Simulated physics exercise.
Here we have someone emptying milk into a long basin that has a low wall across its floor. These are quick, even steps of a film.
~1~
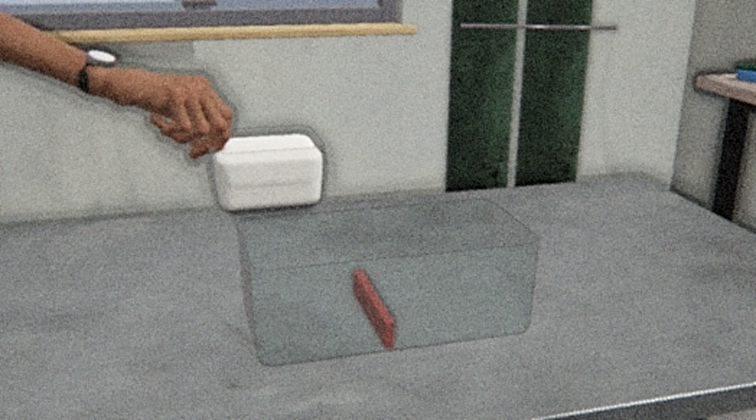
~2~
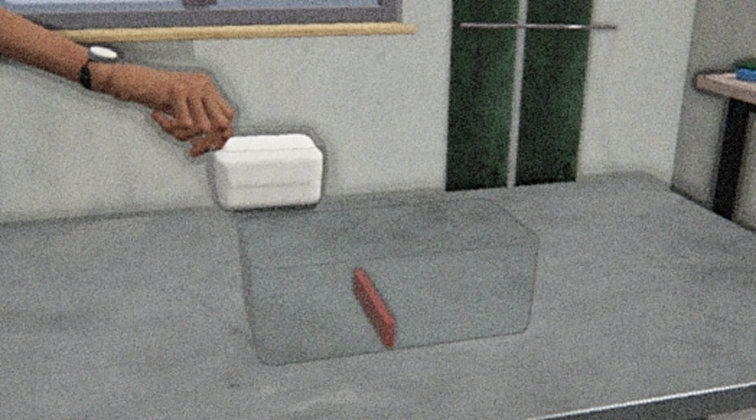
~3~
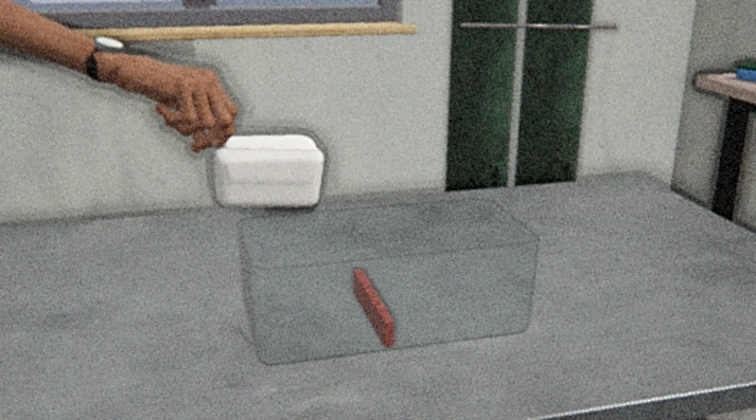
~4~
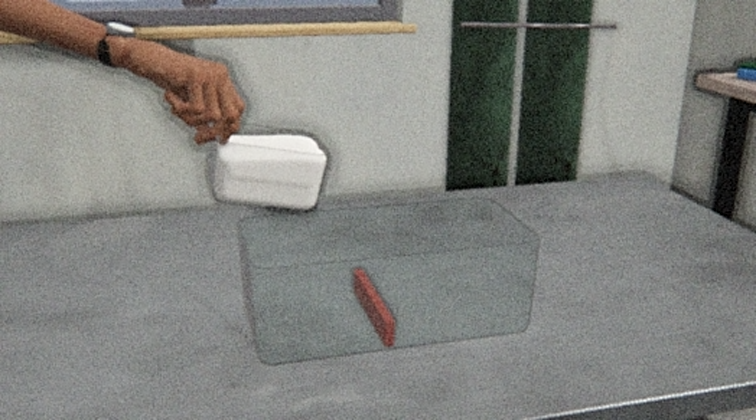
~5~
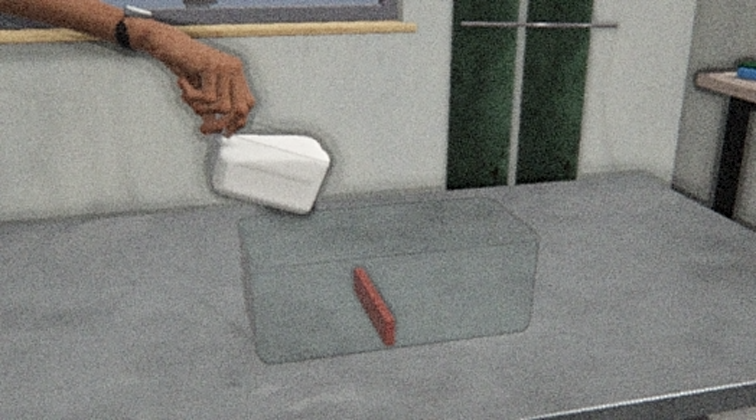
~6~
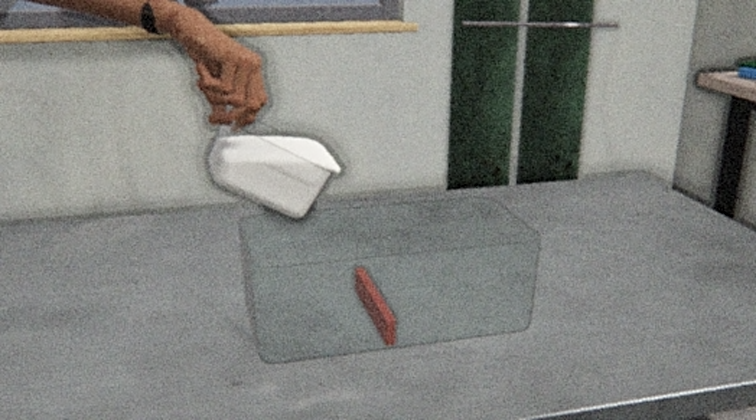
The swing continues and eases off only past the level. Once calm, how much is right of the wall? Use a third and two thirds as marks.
The share right of the wall is between a third and two thirds.
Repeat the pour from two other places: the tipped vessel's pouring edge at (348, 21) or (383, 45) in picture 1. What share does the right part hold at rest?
In turn 85 and 85 in a hundred.
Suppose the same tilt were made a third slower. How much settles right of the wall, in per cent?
Roughly 55 in a hundred.
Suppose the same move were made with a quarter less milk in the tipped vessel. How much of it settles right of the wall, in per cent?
About 20 per cent.
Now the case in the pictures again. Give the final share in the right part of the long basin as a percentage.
Close to 45 per cent.
A moment on, the tilt is 85° and 31 per cent is still to pour, 20 is left of the wall and 20 right of it.
Next, the tilt is 95° and 9 per cent is still to pour, 45 is left of the wall and 44 right of it.
Then the tilt is 95° and 2 per cent is still to pour, 52 is left of the wall and 44 right of it.
Later the tilt is 95° and 0 per cent is still to pour, 55 is left of the wall and 44 right of it.
Finally, 56 per cent lies left of the wall, 44 right of it and 1 outside.
